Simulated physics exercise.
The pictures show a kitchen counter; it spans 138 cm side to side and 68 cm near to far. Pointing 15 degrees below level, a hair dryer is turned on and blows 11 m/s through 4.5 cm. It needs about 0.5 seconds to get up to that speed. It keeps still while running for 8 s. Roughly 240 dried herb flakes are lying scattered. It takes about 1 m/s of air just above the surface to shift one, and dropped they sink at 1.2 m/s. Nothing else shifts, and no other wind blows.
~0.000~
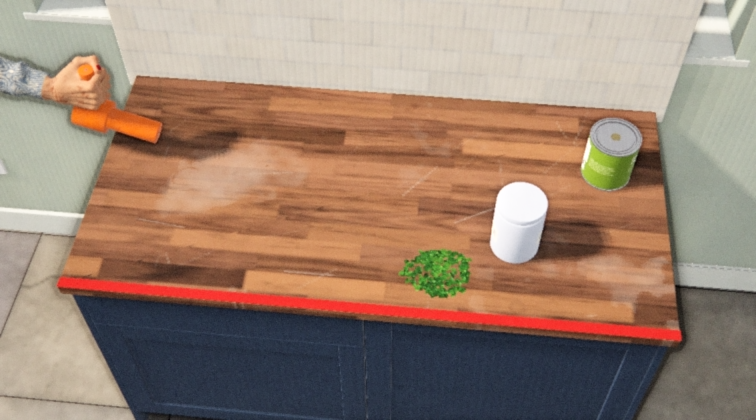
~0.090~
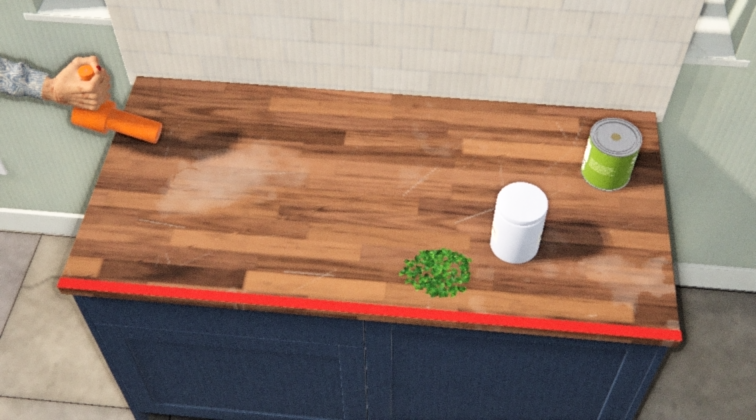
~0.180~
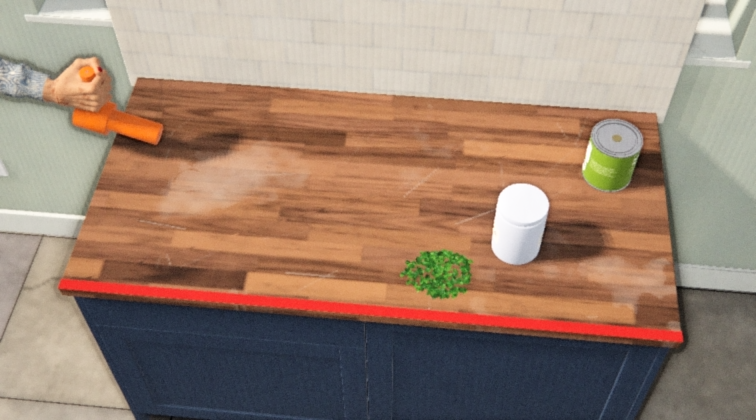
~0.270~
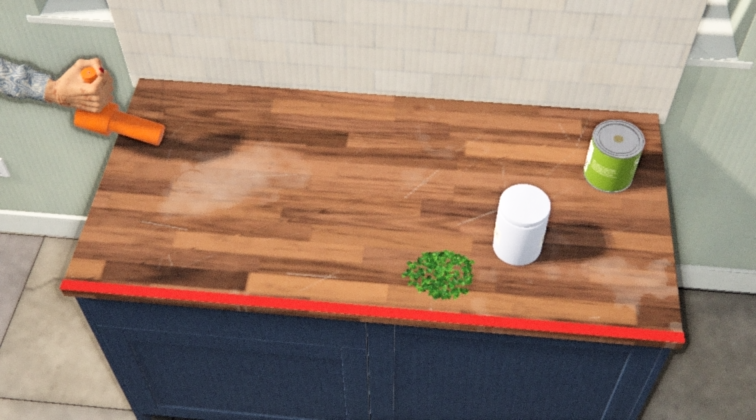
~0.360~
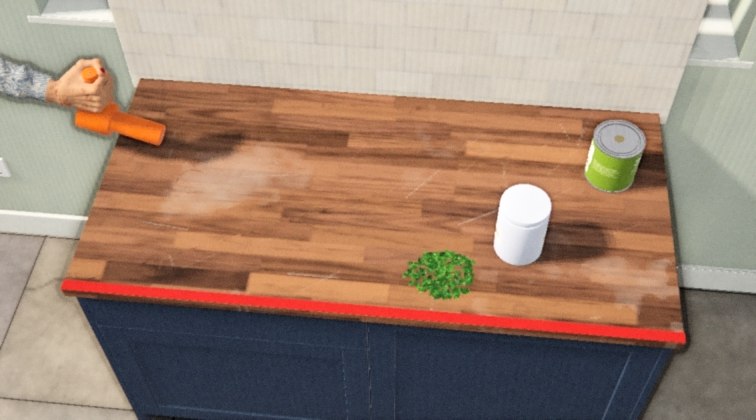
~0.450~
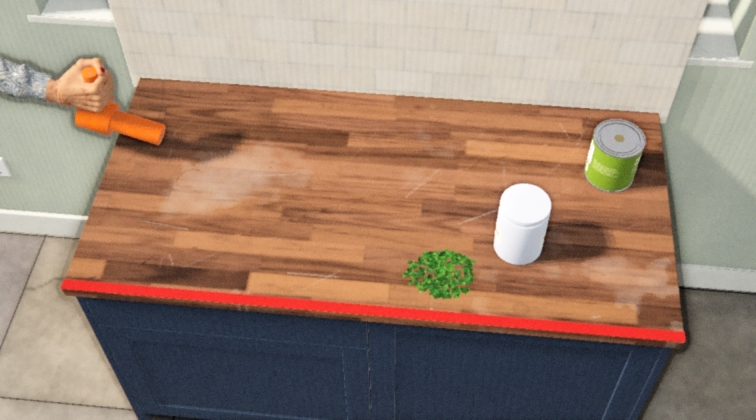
We see a hand at the left holding an orange hair dryer over a wooden kitchen counter with a white jar, a green tin and a patch of green flakes near its red front edge; nothing on the counter visibly moves.
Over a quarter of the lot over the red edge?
My prediction: The spill over that edge overshoots a quarter.
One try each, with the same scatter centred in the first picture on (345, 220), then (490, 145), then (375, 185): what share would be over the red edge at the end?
It goes 80 %, then 0 %, then 4 %.
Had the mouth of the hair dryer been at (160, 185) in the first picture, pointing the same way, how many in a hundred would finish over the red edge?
Some 50 %.
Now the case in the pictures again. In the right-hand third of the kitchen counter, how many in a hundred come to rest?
Near 4 %.
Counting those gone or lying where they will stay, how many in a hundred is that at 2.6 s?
Estimated share: Near 100 %.
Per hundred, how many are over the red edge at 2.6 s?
Estimate: Around 100 %.
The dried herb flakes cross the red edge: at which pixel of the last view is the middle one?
Median crossing point, approx. (568, 332).
After 1.6 s, 2 % are on the move or not yet settled, 95 % are over the red edge.
After 2.6 s, 2 % are on the move or not yet settled, 95 % are over the red edge.
After 4.4 s, 2 % are on the move or not yet settled, 95 % are over the red edge.
After 8.0 s, at the end, 95 % are over the red edge.
